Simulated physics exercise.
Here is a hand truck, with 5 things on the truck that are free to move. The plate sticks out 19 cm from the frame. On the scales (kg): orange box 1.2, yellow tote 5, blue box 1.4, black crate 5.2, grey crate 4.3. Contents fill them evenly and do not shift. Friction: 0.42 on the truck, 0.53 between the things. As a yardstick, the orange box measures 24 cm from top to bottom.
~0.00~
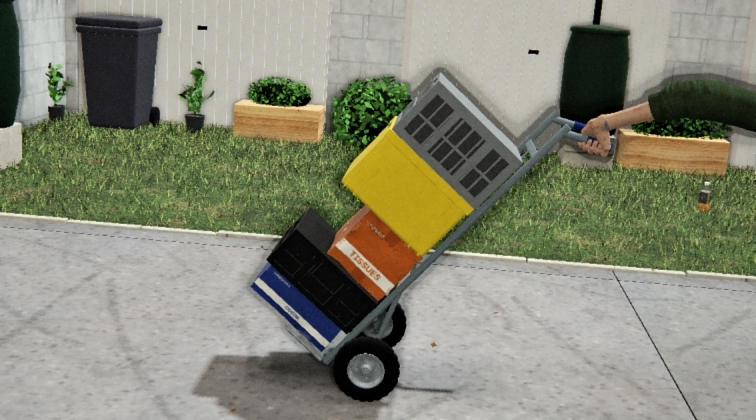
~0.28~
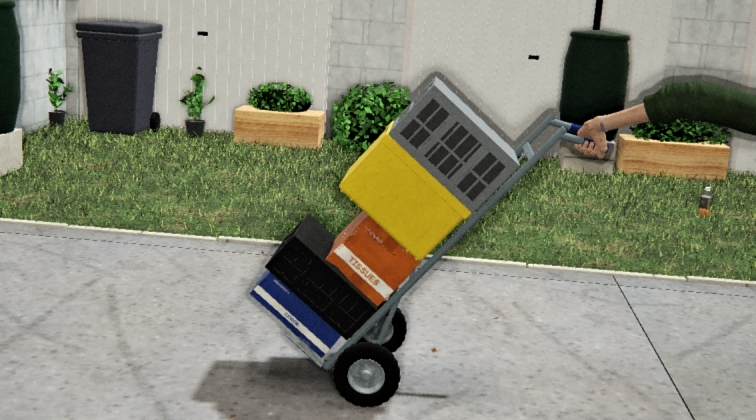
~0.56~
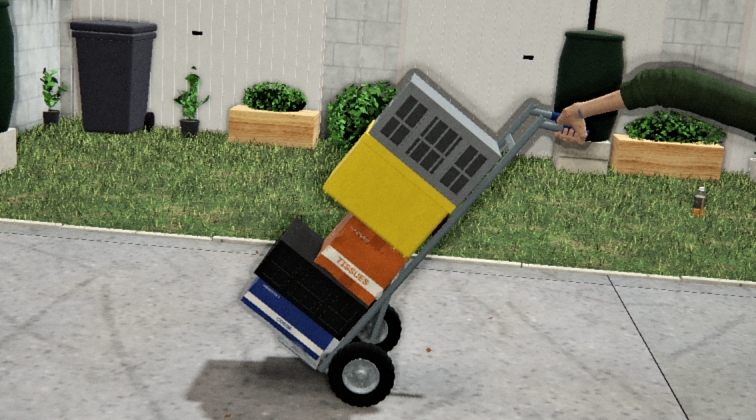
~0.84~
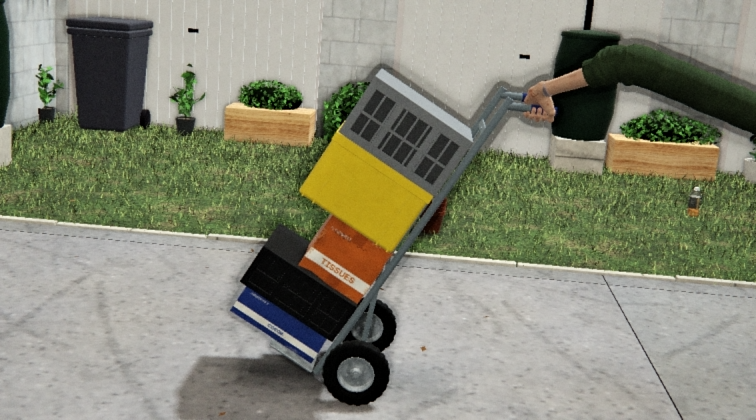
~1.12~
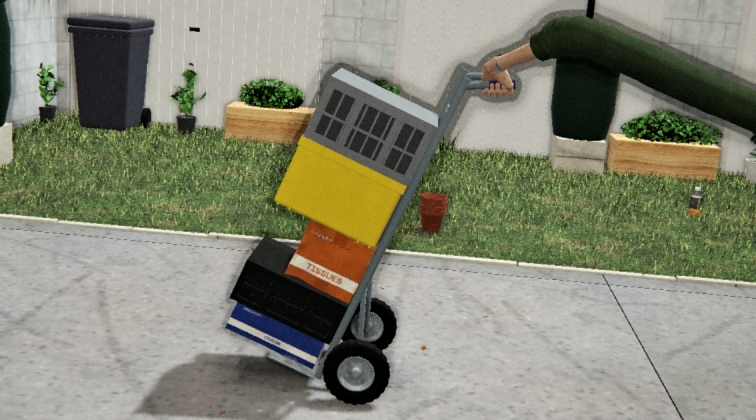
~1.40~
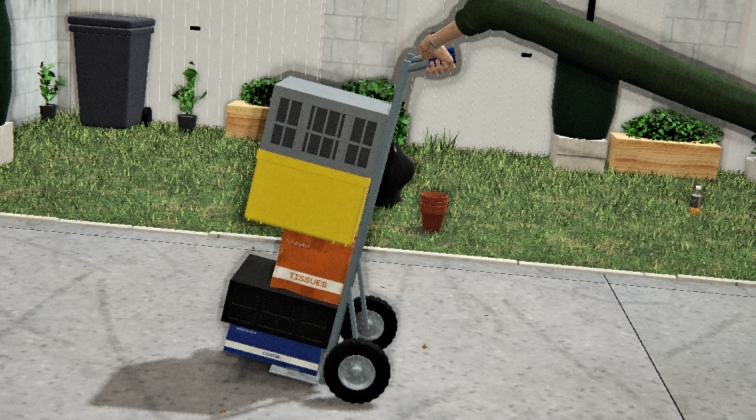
A hand truck stacked with boxes and crates swings toward upright as a hand pushes its handle.
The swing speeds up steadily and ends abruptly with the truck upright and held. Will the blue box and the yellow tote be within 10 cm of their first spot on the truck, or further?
The blue box holds its spot; the yellow tote gets shifted.
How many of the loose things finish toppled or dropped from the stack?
3 of them.
Around 1.80 s, truck upright; yellow tote tipped 11° against what carries it near (261, 199); blue box tipped 3° against what carries it near (279, 349); grey crate tipped 11° against what carries it.
Around 2.00 s, truck upright; yellow tote tipped 27° against what carries it near (234, 201); blue box tipped 3° against what carries it near (279, 349); grey crate tipped 27° against what carries it.
Around 2.20 s, truck upright; yellow tote and grey crate now dropped from the stack; blue box tipped 3° against what carries it near (279, 349); orange box tipped 57° against what carries it.
Around 2.40 s, truck upright; blue box tipped 3° against what carries it near (279, 349); orange box on its side; black crate tipped 3° against what carries it.
Finally (3.0 s), dropped from the stack, yellow tote and grey crate; on their side or leaning hard on the truck, orange box; the other 2 still in place (within 10 cm). In the last view, blue box near (279, 349), yellow tote near (152, 305).
